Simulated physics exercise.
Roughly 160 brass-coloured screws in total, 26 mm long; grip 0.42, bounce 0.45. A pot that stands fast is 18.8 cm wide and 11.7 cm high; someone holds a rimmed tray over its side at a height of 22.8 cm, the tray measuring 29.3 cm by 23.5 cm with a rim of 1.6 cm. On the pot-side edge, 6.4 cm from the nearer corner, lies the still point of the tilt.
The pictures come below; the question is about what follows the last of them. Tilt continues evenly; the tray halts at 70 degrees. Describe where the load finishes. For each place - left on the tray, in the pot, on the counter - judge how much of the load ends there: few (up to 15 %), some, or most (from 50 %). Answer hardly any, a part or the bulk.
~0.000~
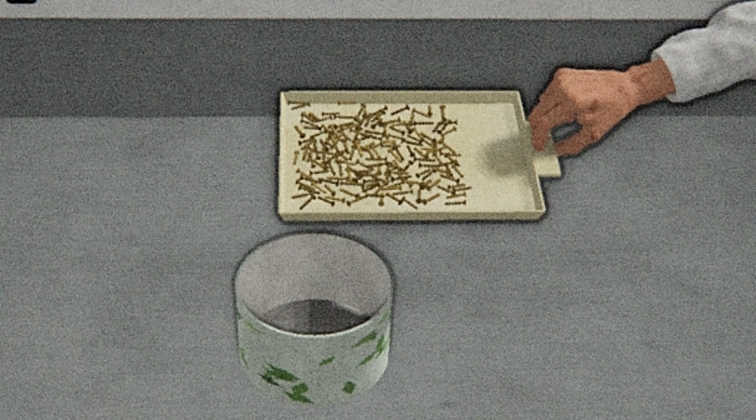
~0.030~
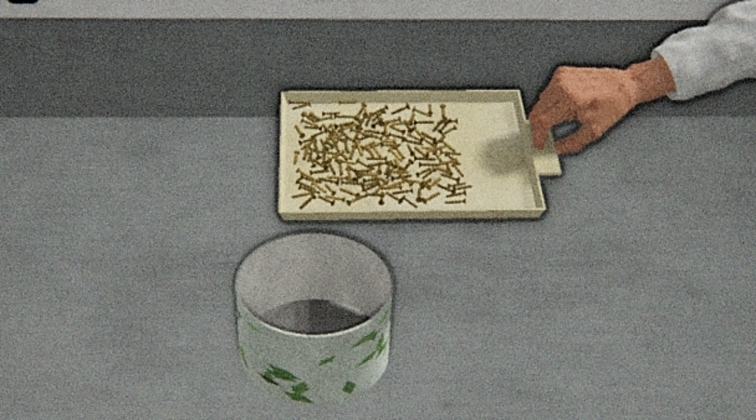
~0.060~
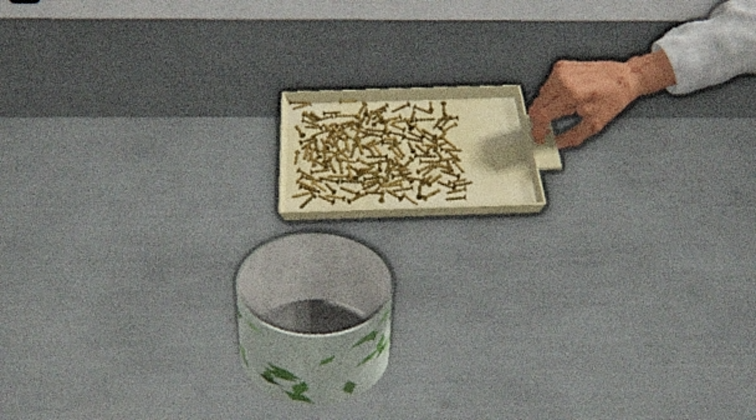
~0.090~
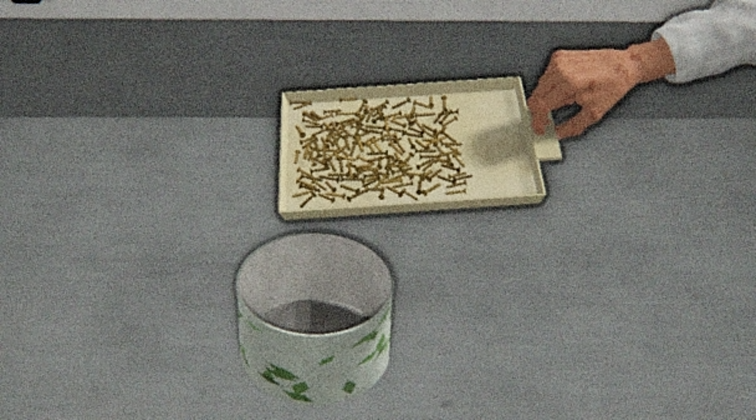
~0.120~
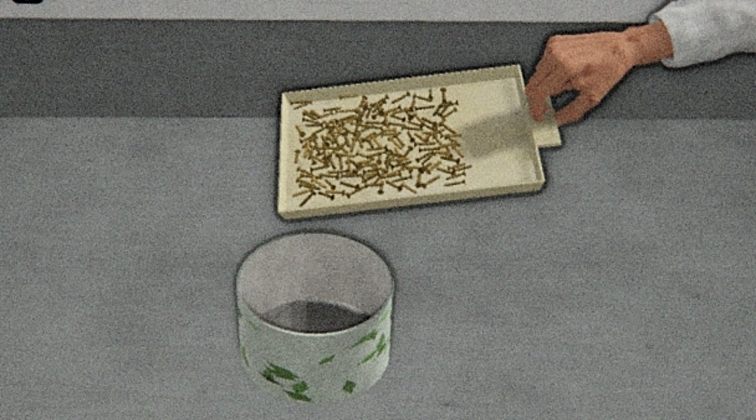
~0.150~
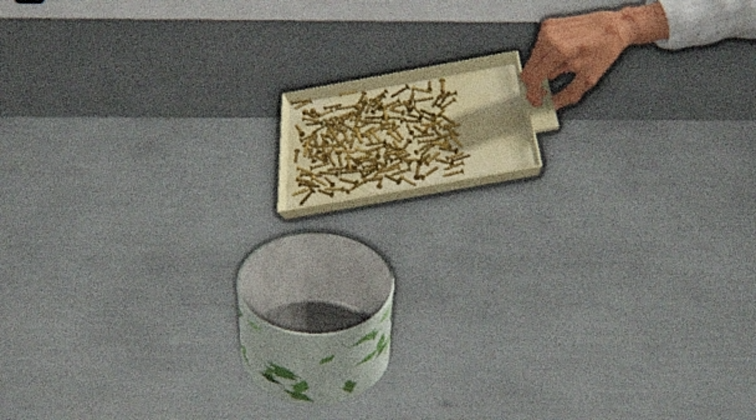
Tray: Hardly any; pot: Hardly any; counter: The bulk.
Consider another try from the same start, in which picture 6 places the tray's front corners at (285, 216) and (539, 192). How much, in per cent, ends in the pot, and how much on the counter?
The pot gets 90 and the counter 5.
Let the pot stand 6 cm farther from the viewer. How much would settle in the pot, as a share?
Around 15 per cent.
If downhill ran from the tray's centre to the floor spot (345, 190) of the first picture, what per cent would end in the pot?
Something like 75 in a hundred.
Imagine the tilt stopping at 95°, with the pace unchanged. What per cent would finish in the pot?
Estimated share: About 10 %.
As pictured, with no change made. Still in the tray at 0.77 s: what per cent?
Load share: Around 15%.
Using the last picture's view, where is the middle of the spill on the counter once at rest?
The spill is centred close to (202, 286).
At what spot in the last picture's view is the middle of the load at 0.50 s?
At that time the load is centred around (293, 138).
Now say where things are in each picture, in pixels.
The first frame shows tray tilt 0 degrees, front corners at (284, 209) and (539, 208); middle of the pieces at (377, 153); pot at (314, 282).
The second frame shows tray tilt 1 degrees, front corners at (284, 209) and (539, 206); middle of the pieces at (377, 152).
The third frame shows tray tilt 2 degrees, front corners at (284, 209) and (540, 201); middle of the pieces at (378, 150).
The fourth frame shows tray tilt 5 degrees, front corners at (284, 209) and (540, 192), lowest corner left back; middle of the pieces at (378, 147).
The fifth frame shows tray tilt 8 degrees, front corners at (283, 208) and (538, 179), lowest corner left back; middle of the pieces at (377, 142).
The sixth frame shows tray tilt 13 degrees, front corners at (283, 208) and (536, 163), lowest corner left back; middle of the pieces at (376, 137); pot at (316, 281). Its pace works out near 140 degrees a second.
After 0.36 s, tilt 42 degrees; the tray holds 100 %, the pot 0 %.
After 0.50 s, tilt 62 degrees; the tray holds 100 %, the pot 0 %.
After 0.77 s, tilt 70 degrees; the tray holds 15 %, the pot 5 %.
By 2.2 s all is still; tray 5 %, pot 5 %, counter 85 %.
